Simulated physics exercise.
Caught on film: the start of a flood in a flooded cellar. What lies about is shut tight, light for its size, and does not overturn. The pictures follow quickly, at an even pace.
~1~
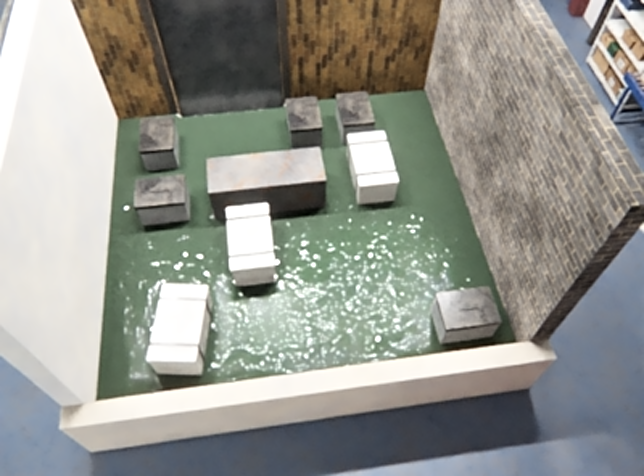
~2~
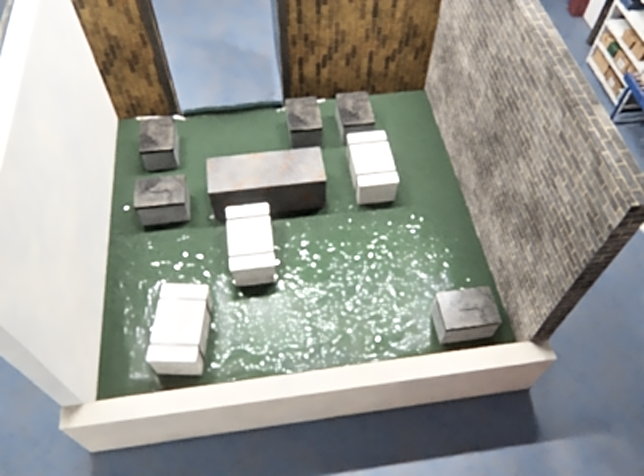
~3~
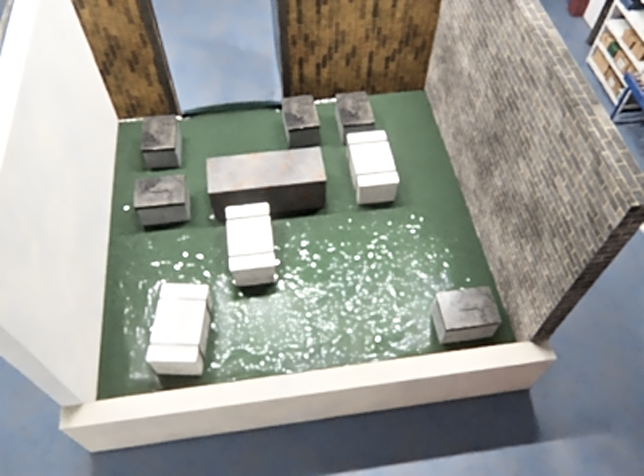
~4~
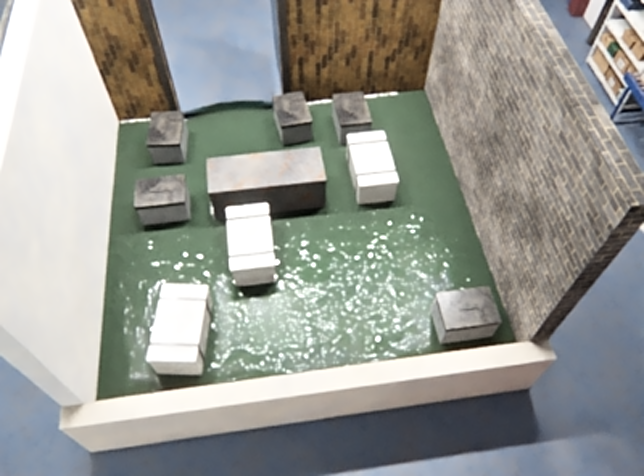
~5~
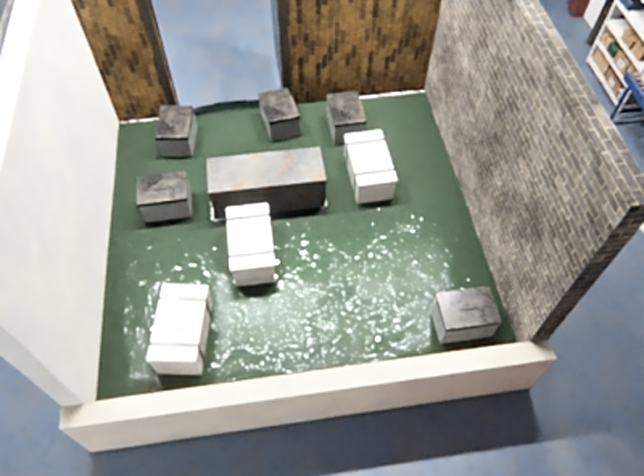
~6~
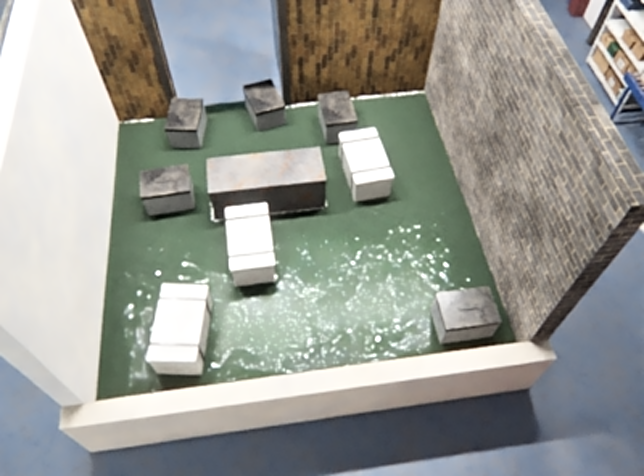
Dark and white chests sitting in a green-floored cellar, the back panel vanishing before the rear chests drift gradually toward the doorway.
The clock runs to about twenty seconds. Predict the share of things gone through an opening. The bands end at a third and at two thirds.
Share: At least two thirds.
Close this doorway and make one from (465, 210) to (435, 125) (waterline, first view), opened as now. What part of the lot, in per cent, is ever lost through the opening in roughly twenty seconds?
Some 60 per cent.
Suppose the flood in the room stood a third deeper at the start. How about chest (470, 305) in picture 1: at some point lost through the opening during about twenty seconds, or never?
For that one: Kept in.
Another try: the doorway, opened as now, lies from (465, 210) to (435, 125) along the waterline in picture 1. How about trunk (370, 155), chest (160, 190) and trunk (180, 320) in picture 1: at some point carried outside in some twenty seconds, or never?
In turn: Washed out, still in, left behind.
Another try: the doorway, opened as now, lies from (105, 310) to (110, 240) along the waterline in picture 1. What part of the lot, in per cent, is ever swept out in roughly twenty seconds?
Close to 10 %.
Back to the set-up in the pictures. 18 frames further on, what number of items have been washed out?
I count 5.
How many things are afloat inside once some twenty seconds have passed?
2 of them.
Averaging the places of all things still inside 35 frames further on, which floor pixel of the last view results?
At about (254, 229).
A moment on, 2 of 8 are out; 6 afloat.
Next, 5 of 8 are out; 3 afloat.
Later, 5 of 8 are out; 3 afloat.
In the end, 6 of 8 are out; 2 afloat.
